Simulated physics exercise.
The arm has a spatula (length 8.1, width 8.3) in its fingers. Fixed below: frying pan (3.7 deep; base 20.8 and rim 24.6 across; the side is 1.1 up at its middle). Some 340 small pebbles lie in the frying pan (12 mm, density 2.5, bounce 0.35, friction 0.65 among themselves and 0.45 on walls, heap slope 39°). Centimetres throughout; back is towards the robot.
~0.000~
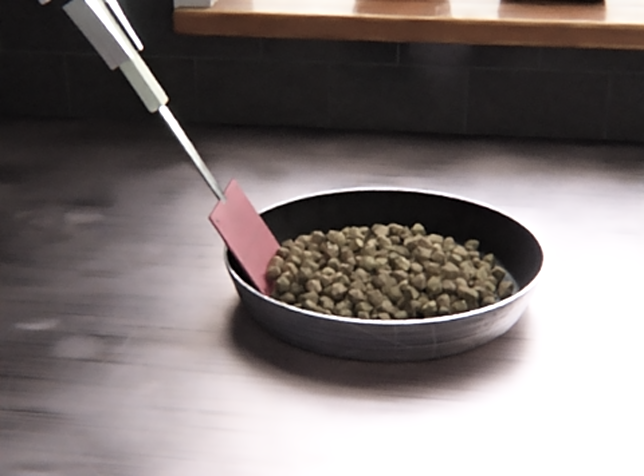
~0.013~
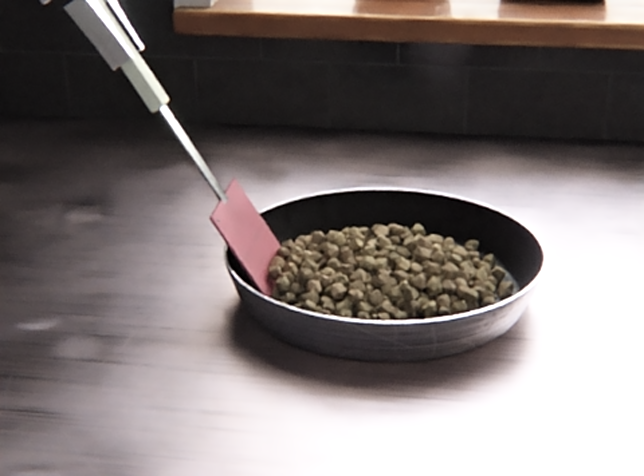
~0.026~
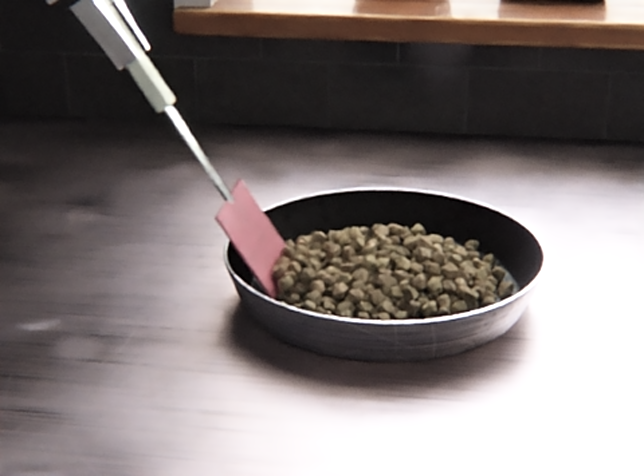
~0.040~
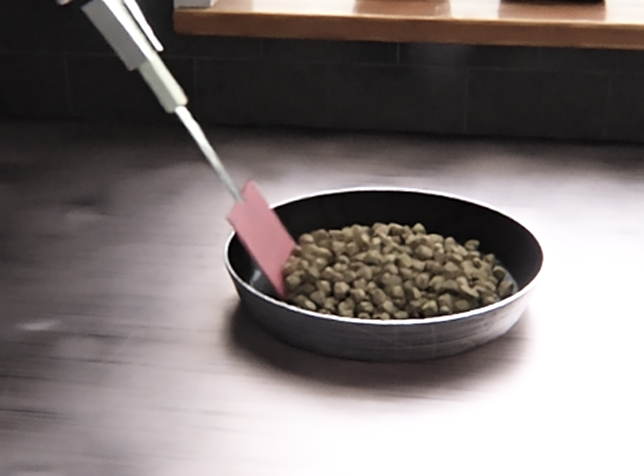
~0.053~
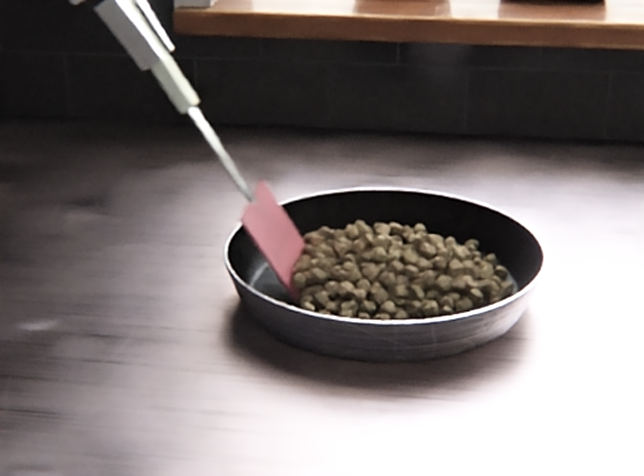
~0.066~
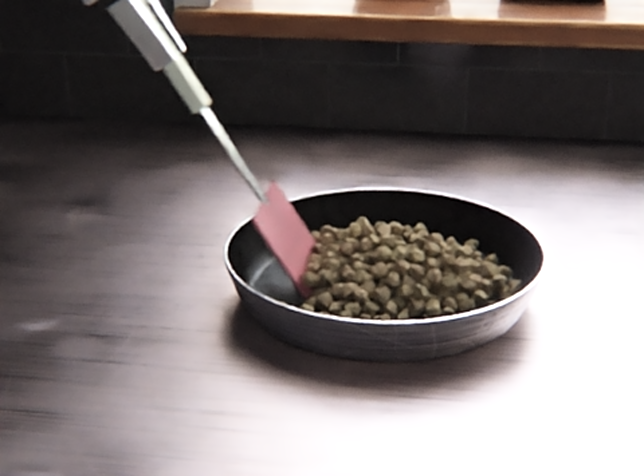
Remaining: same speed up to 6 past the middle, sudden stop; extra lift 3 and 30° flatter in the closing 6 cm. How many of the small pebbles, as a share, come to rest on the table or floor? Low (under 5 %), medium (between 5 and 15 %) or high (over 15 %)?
A low share, under 5 %, ends on the table or floor.
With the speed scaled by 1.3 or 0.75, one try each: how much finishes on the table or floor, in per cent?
About 10 and 0 per cent.
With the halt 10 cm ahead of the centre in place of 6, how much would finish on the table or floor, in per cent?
Then about 25 per cent.
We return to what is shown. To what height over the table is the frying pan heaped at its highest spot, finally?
About 5.5 cm.
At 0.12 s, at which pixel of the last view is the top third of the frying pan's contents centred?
Near (412, 265).
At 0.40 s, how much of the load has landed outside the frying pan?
Roughly 2 per cent.
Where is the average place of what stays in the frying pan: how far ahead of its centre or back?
About 5.0 cm ahead.
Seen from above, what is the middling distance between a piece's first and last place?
Some 4 cm.
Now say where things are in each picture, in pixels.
In the first picture, the spatula top edge at (221, 197), sloping 58°; upper third of the load around (380, 266), from x 275 to 505, top at y 230; 339 in the frying pan.
In the second picture, the spatula top edge at (222, 197), sloping 58°; upper third of the load around (380, 266), from x 275 to 505, top at y 230.
In the third picture, the spatula top edge at (228, 197), sloping 58°; upper third of the load around (376, 265), from x 280 to 505, top at y 230.
In the fourth picture, the spatula top edge at (239, 198), sloping 58°; upper third of the load around (375, 264), from x 285 to 505, top at y 230.
In the fifth picture, the spatula top edge at (251, 199), sloping 58°; upper third of the load around (381, 264), from x 285 to 505, top at y 225.
In the sixth picture, the spatula top edge at (263, 199), sloping 58°; upper third of the load around (386, 264), from x 285 to 515, top at y 225; 339 in the frying pan.
After 0.12 s, sloping 58°, highest piece 4 above the table; 339 in the frying pan.
After 0.17 s, sloping 45°, highest piece 5 above the table; 339 in the frying pan.
After 0.40 s, sloping 28°, highest piece 5 above the table; 333 in the frying pan, 5 on the table or floor, 1 on the blade or in flight.
After 1.45 s, sloping 28°, highest piece 5 above the table; 333 in the frying pan, 6 on the table or floor.
In the end, 333 in the frying pan, 6 on the table or floor. That is 2 % on the table or floor.
